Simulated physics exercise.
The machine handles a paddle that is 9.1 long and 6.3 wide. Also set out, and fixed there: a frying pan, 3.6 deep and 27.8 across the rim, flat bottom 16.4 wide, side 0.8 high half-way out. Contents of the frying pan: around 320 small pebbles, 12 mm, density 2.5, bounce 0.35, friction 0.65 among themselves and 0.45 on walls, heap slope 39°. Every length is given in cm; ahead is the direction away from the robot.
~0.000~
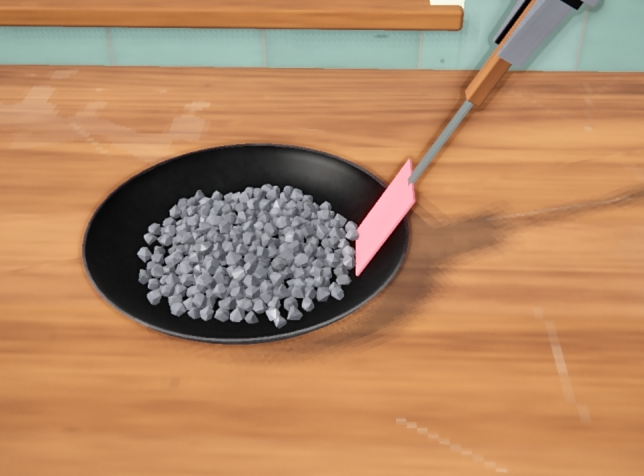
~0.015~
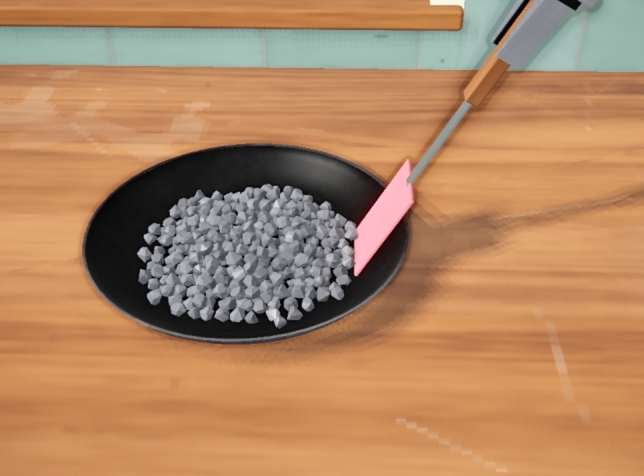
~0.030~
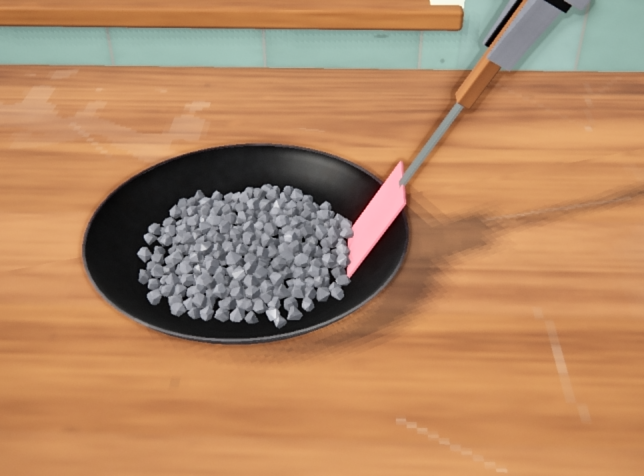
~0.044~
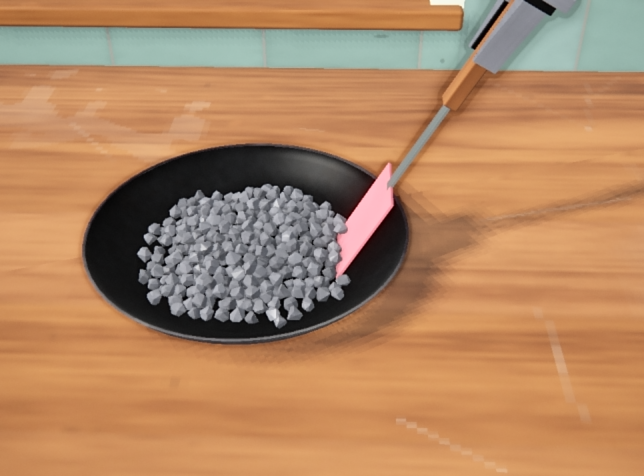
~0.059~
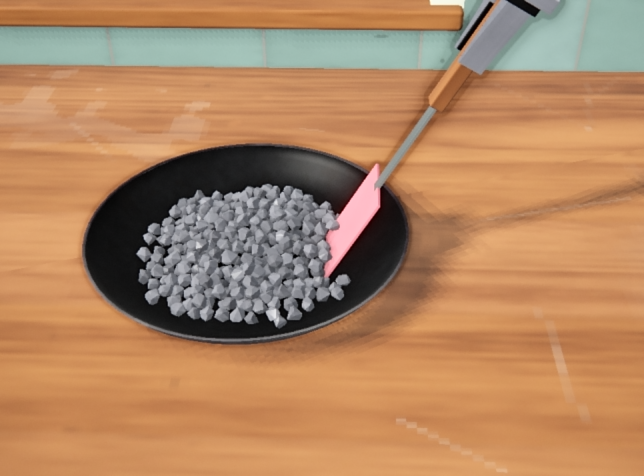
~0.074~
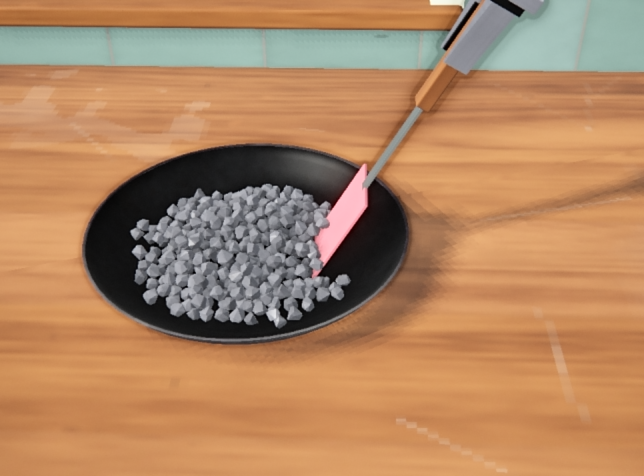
The footage shows a robot arm holding a pink paddle at the right side of a black frying pan of small gray pebbles, then moving it slowly left, pushing the nearest pebbles slightly while a few remain beside its lower edge.
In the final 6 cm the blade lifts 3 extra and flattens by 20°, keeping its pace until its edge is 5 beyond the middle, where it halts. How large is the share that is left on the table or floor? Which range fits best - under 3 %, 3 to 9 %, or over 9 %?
The range that fits: Under 3 %.
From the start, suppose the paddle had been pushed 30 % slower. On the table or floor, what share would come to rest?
Near 0 %.
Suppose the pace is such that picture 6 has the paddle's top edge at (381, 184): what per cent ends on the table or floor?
I'd say around 0 per cent.
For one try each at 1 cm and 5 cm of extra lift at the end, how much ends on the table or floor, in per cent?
It works out to some 0 per cent for the first setting and some 0 per cent for the second.
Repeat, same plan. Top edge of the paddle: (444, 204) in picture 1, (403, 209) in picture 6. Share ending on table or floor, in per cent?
My guess would be close to 0 per cent.
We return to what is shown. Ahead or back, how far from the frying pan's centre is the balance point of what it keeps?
Offset forward: Around 4.5 cm.
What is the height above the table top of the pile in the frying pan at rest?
Some 5.0 cm above the table.
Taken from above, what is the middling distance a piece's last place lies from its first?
4 cm.
By 0.13 s, sloping 61°, highest piece 4 above the table; 322 in the frying pan.
By 0.18 s, sloping 52°, highest piece 6 above the table; 320 in the frying pan, 2 on the blade or in flight.
By 0.41 s, sloping 41°, highest piece 5 above the table; 318 in the frying pan, 4 on the table or floor.
By 1.46 s, sloping 41°, highest piece 5 above the table; 318 in the frying pan, 4 on the table or floor.
Final count, 318 in the frying pan, 4 on the table or floor. That is 1 % on the table or floor.
